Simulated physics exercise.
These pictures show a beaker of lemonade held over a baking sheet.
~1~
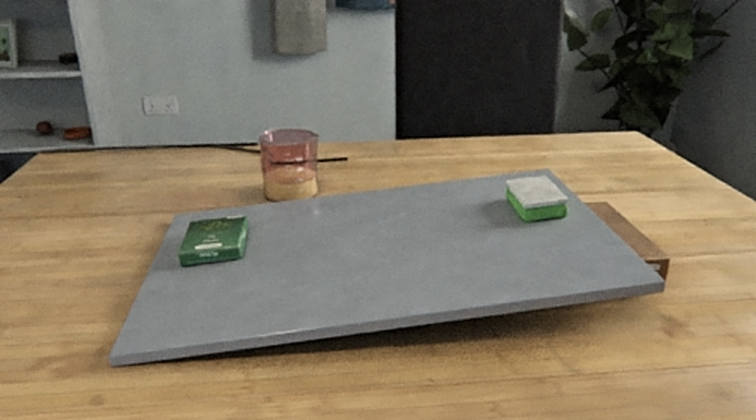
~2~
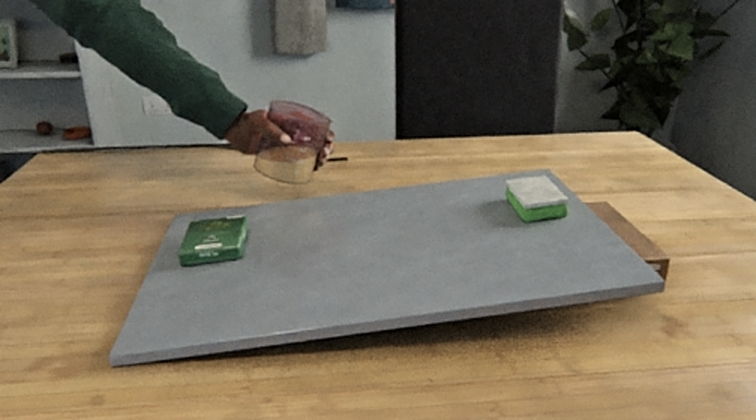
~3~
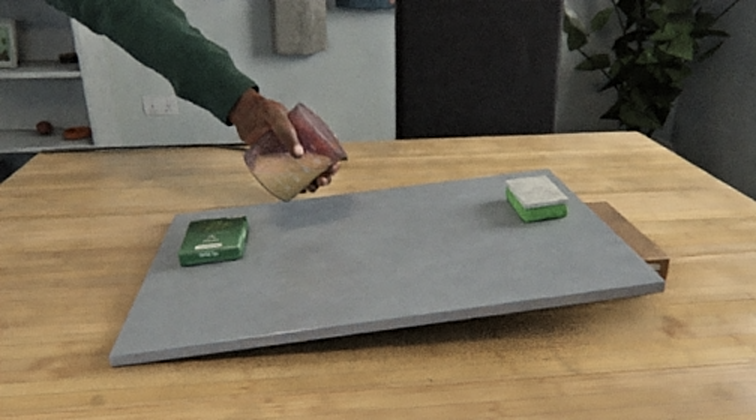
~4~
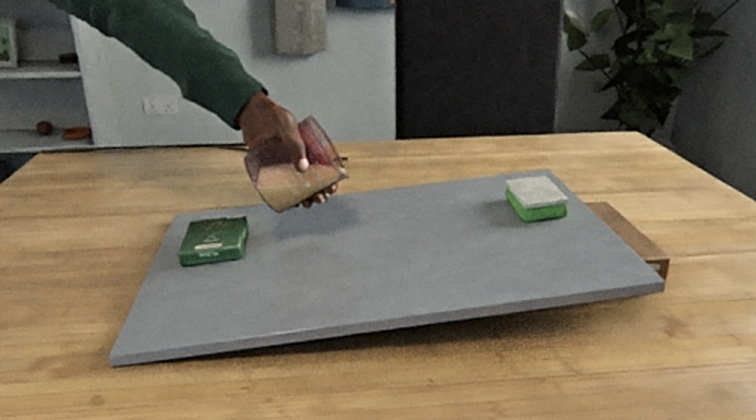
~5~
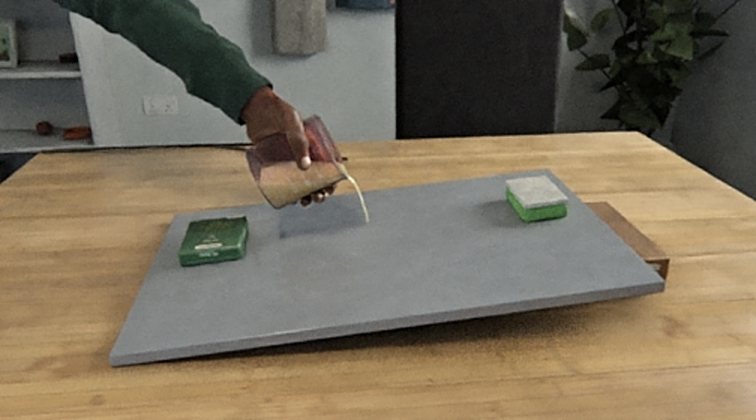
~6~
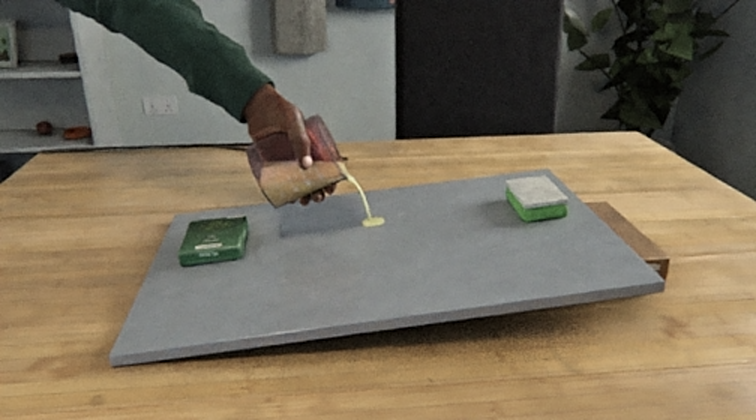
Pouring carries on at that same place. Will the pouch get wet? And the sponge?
On the left the pouch - yes, it gets wet; on the right the sponge - no, it stays dry.
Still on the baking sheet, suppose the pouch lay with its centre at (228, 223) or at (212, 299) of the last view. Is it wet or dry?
The first try leaves it sitting in the spill; the second leaves it free of the spill.
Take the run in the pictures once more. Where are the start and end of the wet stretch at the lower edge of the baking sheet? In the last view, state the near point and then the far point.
Near end around (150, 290), far end around (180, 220).
A moment on, it runs down to the left; the pouch is untouched; the sponge is untouched.
Further on, it runs down to the left and off the end; the pouch is reached; the sponge is untouched.
When it is over, it runs down to the left and off the end; the pouch is reached; the sponge is untouched.
